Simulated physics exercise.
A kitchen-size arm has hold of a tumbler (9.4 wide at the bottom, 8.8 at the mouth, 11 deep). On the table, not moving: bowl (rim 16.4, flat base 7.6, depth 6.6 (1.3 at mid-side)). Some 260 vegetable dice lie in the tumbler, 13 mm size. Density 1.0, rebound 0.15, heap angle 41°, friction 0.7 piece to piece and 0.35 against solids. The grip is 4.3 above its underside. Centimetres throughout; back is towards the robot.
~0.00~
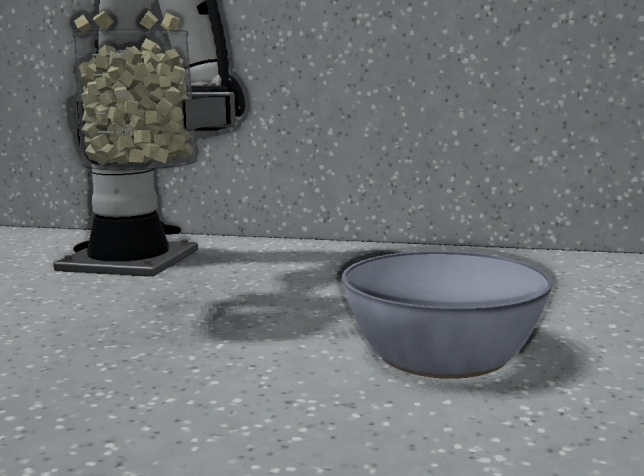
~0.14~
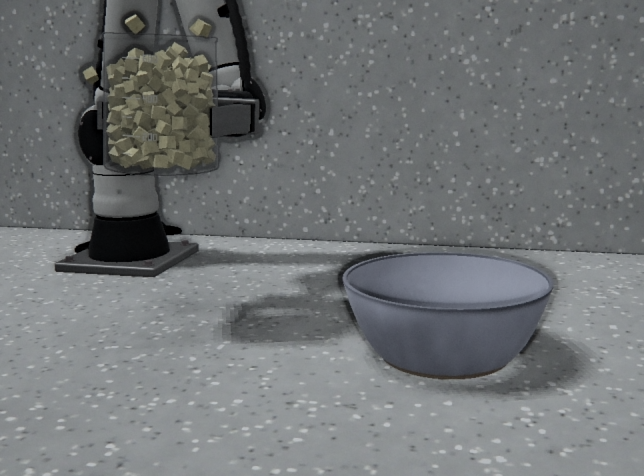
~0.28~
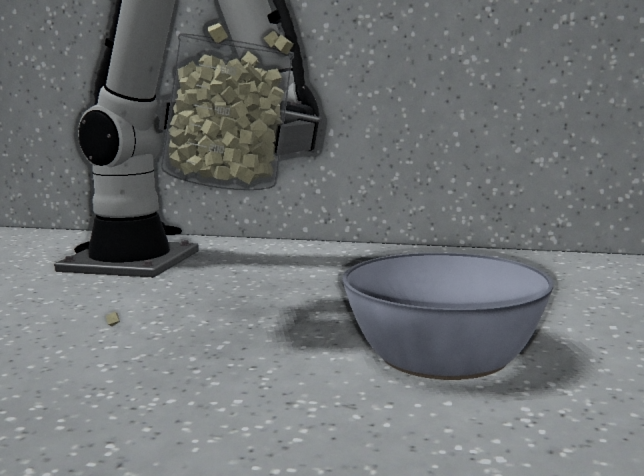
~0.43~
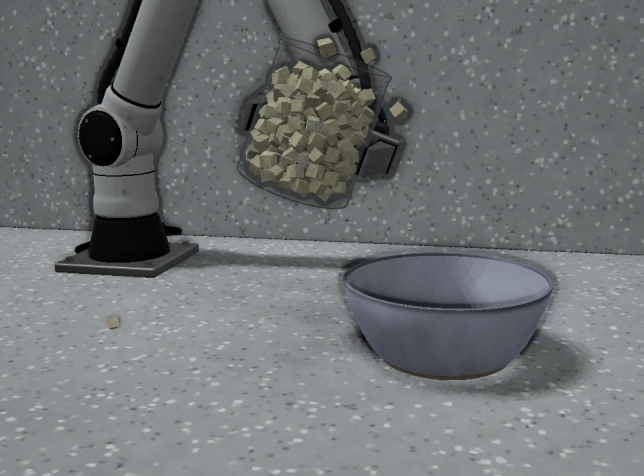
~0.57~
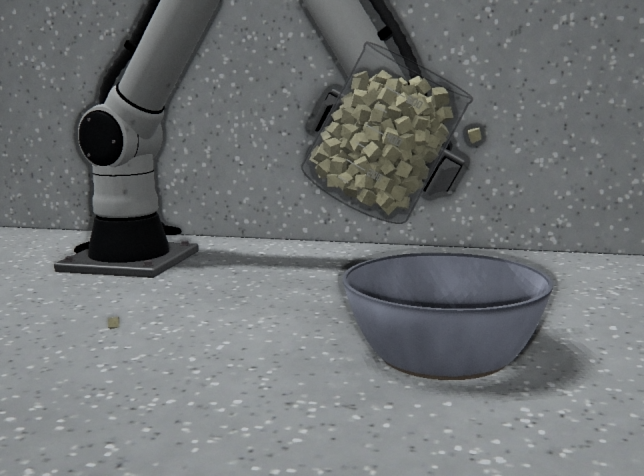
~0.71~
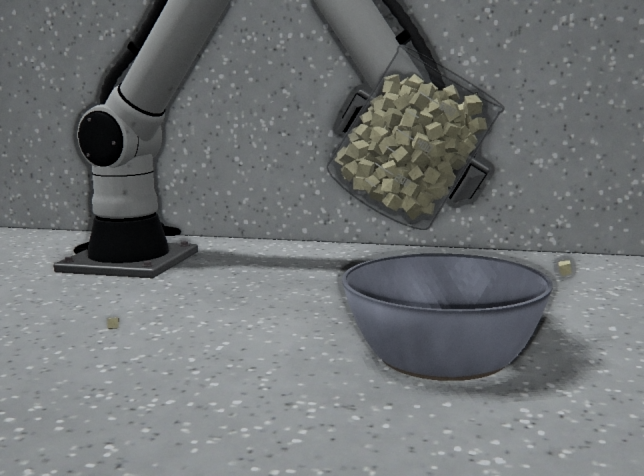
A robot arm carries a clear container heaped with pale yellow cubes from the left toward the right, while a blue-grey bowl stays still on the speckled table. One cube drops onto the table near the arm's base, then the container tilts rightward above the bowl as another cube flies off to the right.
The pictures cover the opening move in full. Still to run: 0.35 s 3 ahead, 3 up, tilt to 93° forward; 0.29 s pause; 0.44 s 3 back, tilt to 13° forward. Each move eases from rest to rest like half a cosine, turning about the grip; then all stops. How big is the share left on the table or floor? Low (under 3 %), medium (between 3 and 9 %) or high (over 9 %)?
Answer: High; over 9 % of the vegetable dice finish on the table or floor.
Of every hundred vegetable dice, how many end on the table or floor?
Roughly 20 per cent.
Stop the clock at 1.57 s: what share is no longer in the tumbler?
Some 20 per cent.
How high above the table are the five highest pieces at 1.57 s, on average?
Roughly 24 cm.
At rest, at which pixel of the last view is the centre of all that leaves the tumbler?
At about (617, 362).
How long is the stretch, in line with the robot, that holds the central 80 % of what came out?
Some 12 cm.
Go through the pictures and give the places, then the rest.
In the first picture, the tumbler middle at (136, 100), level; upper third of the load around (133, 72), from x 85 to 185, top at y 20; 261 in the tumbler.
In the second picture, the tumbler middle at (162, 104), tilted 3° forward; upper third of the load around (161, 76), from x 90 to 210, top at y 25; 260 in the tumbler, 1 in flight or on a rim.
In the third picture, the tumbler middle at (228, 113), tilted 11° forward; upper third of the load around (229, 85), from x 115 to 285, top at y 35; 260 in the tumbler, 1 on the table or floor.
In the fourth picture, the tumbler middle at (313, 124), tilted 20° forward; upper third of the load around (315, 97), from x 115 to 400, top at y 50; 259 in the tumbler, 1 on the table or floor, 1 in flight or on a rim.
In the fifth picture, the tumbler middle at (385, 134), tilted 28° forward; upper third of the load around (388, 109), from x 115 to 490, top at y 80; 258 in the tumbler, 1 in the bowl, 1 on the table or floor, 1 in flight or on a rim.
In the sixth picture, the tumbler middle at (414, 139), tilted 31° forward; upper third of the load around (417, 113), from x 115 to 565, top at y 80; 258 in the tumbler, 1 in the bowl, 1 on the table or floor, 1 in flight or on a rim.
After 1.14 s, tilted 93° forward, highest piece 24 above the table; 243 in the tumbler, 4 on the table or floor, 2 in the bowl, 12 in flight or on a rim.
After 1.57 s, tilted 52° forward, highest piece 24 above the table; 212 in the tumbler, 46 on the table or floor, 2 in the bowl, 1 in flight or on a rim.
After 1.99 s, tilted 13° forward, highest piece 26 above the table; 212 in the tumbler, 47 on the table or floor, 2 in the bowl.
After 3.04 s, tilted 13° forward, highest piece 26 above the table; 212 in the tumbler, 47 on the table or floor, 2 in the bowl.
In the end, 212 in the tumbler, 47 on the table or floor, 2 in the bowl. That is 18 % on the table or floor.
